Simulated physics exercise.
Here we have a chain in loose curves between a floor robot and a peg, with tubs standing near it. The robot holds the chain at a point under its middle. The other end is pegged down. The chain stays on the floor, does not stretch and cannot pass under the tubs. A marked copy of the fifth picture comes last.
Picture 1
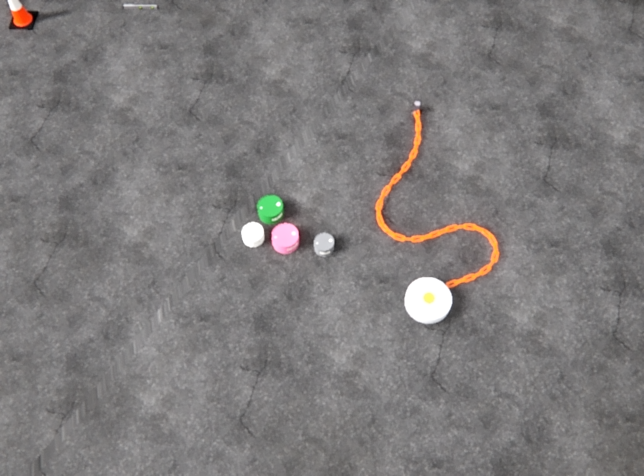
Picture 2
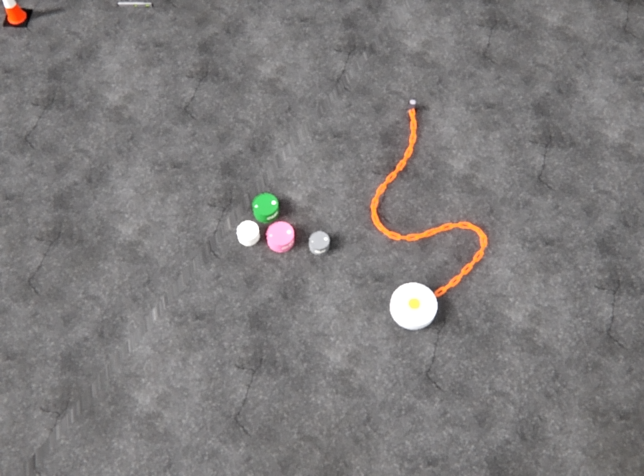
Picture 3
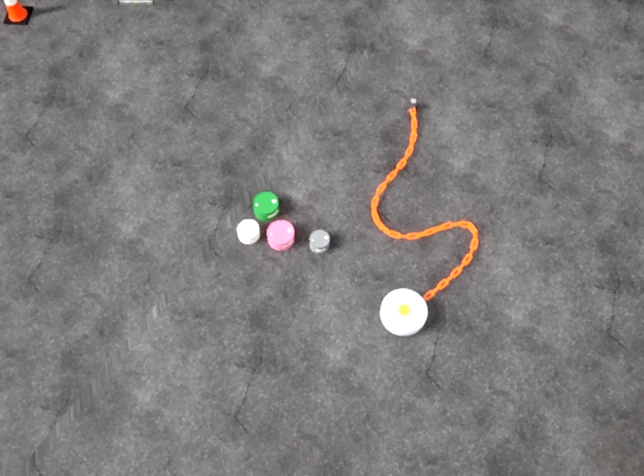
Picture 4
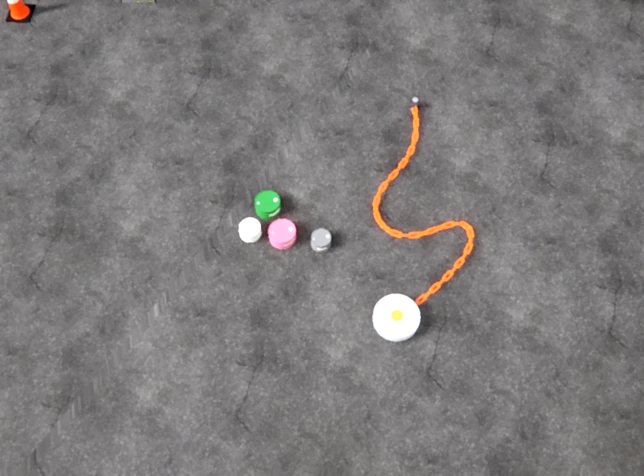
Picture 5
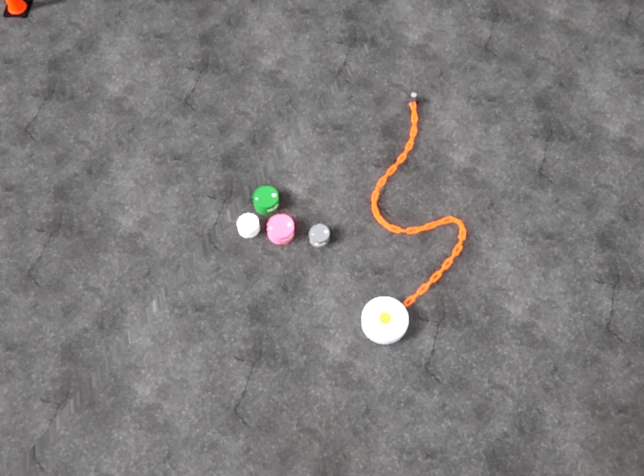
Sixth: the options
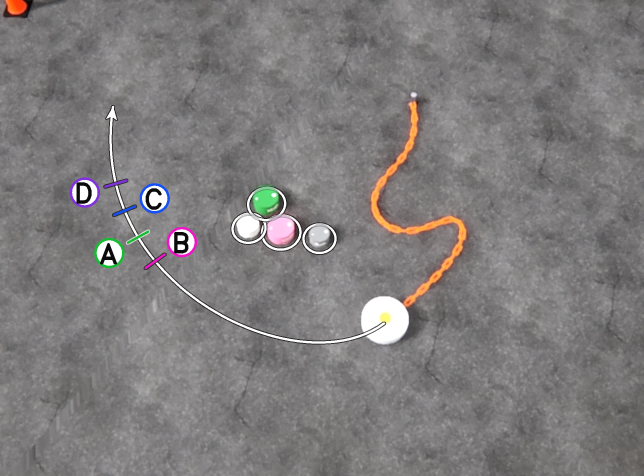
A round white robot with a yellow centre sits on a mottled dark grey floor, seen from above. An orange twisted chain curves loosely from it up to a small peg, with green, white, pink and grey tubs clustered to the left and part of an orange cone at the top left corner. The robot slides a short way left and slightly down, drawing the chain's lower bend leftward, while the tubs stay put and the camera drifts slightly.
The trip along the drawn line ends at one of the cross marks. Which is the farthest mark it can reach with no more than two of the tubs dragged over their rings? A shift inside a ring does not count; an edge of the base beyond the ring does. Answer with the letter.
The limit holds up to C.
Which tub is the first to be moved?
The grey one.
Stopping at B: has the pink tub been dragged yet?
No.
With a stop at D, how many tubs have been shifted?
By then, four.
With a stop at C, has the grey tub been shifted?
Yes.
On the marked copy, A at (138, 237); B at (155, 261); C at (125, 211); D at (116, 184); the route from (384, 323) via (167, 274) to (113, 107).
With C. Early on, robot (268, 332).
Further on, robot (171, 277).
At the end, robot (123, 207); pink tub (279, 225); grey tub (299, 215); one over the rings.
As for the rest, A is within the limit but short; B is within the limit but short; D has four over the rings.
